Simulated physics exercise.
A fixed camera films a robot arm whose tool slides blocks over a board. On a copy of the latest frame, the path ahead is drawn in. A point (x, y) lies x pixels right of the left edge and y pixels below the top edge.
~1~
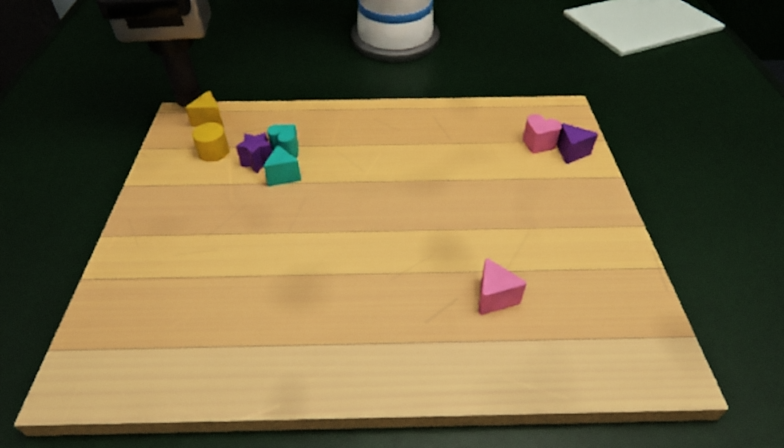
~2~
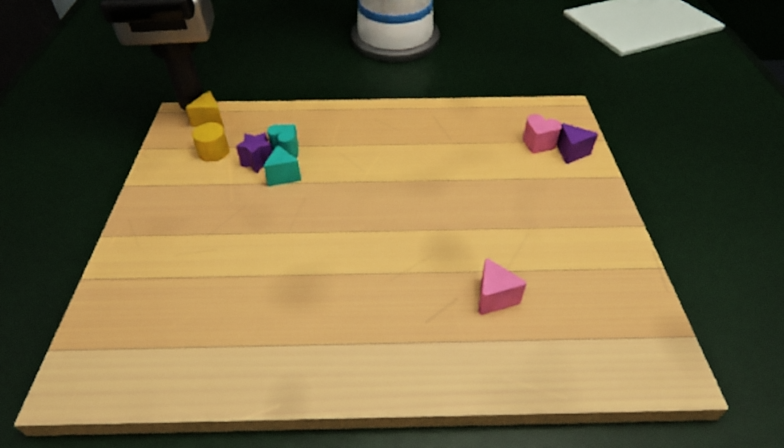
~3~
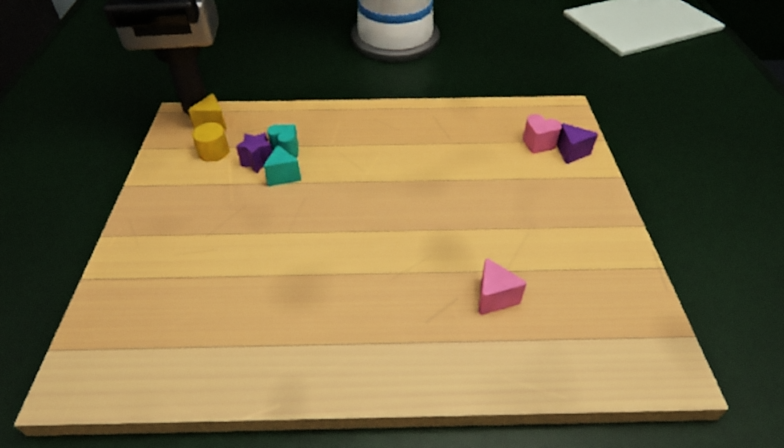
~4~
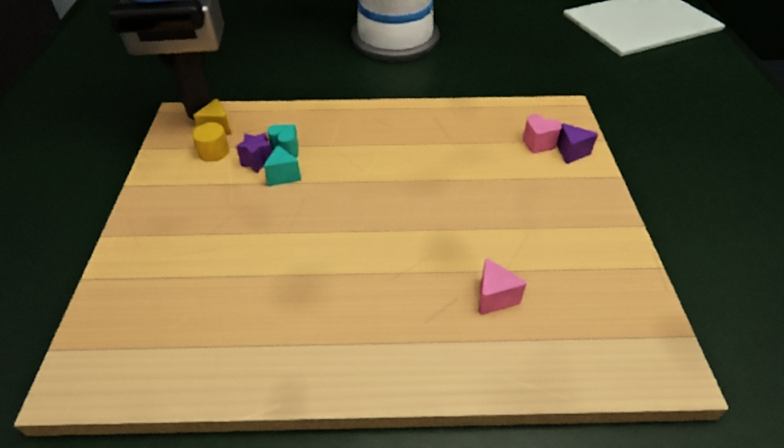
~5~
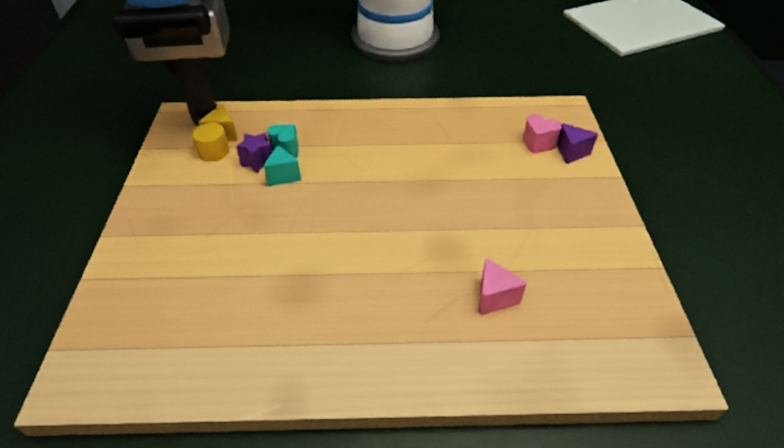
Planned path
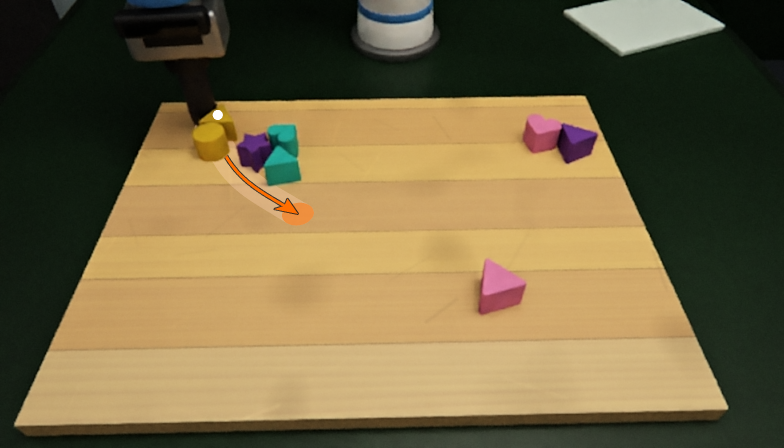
A dark robotic arm nudges the yellow triangle slightly right and down beside the yellow circle.
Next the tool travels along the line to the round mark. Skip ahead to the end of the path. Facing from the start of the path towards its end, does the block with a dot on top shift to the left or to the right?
Shifts left.
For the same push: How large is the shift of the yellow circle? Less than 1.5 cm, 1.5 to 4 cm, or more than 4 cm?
Final distance: More than 4 cm.
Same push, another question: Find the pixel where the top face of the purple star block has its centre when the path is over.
It should be at (266, 149) by then.
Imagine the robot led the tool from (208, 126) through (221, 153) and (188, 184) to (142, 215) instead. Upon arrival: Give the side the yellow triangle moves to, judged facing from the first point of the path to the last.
Gets pushed left.
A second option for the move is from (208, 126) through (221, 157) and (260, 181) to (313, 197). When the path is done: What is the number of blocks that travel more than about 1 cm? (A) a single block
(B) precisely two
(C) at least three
Answer: C.
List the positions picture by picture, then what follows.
The first frame shows lower end of the tool at (190, 101), tops of blocks, yellow circle at (208, 132), yellow triangle at (204, 101), purple star block at (254, 141), turquoise triangle at (280, 157).
The second frame shows tool at (193, 104), blocks as before.
The third frame shows tool at (197, 108), yellow triangle at (207, 104).
The fourth frame shows tool at (201, 113), yellow triangle at (212, 109).
The fifth frame shows tool at (206, 119), yellow circle at (208, 132), yellow triangle at (218, 115), purple star block at (254, 141), turquoise triangle at (280, 157).
The drawn path runs from (208, 126) through (238, 172) to (298, 214); the dot is on the yellow triangle.
On the path given first. One third of the way, tool at (224, 150); yellow circle at (211, 156); yellow triangle at (245, 127), turned 50° anticlockwise; purple star block at (256, 142), turned 10° clockwise.
Two thirds of the way, tool at (253, 180); yellow circle at (209, 172); yellow triangle at (246, 127), turned 55° anticlockwise; purple star block at (266, 149), turned 70° anticlockwise; turquoise triangle at (289, 157), turned 20° clockwise.
At the end, tool at (297, 207); yellow circle at (209, 172); yellow triangle at (246, 127), turned 55° anticlockwise; purple star block at (266, 149), turned 70° anticlockwise; turquoise triangle at (289, 157), turned 20° clockwise.
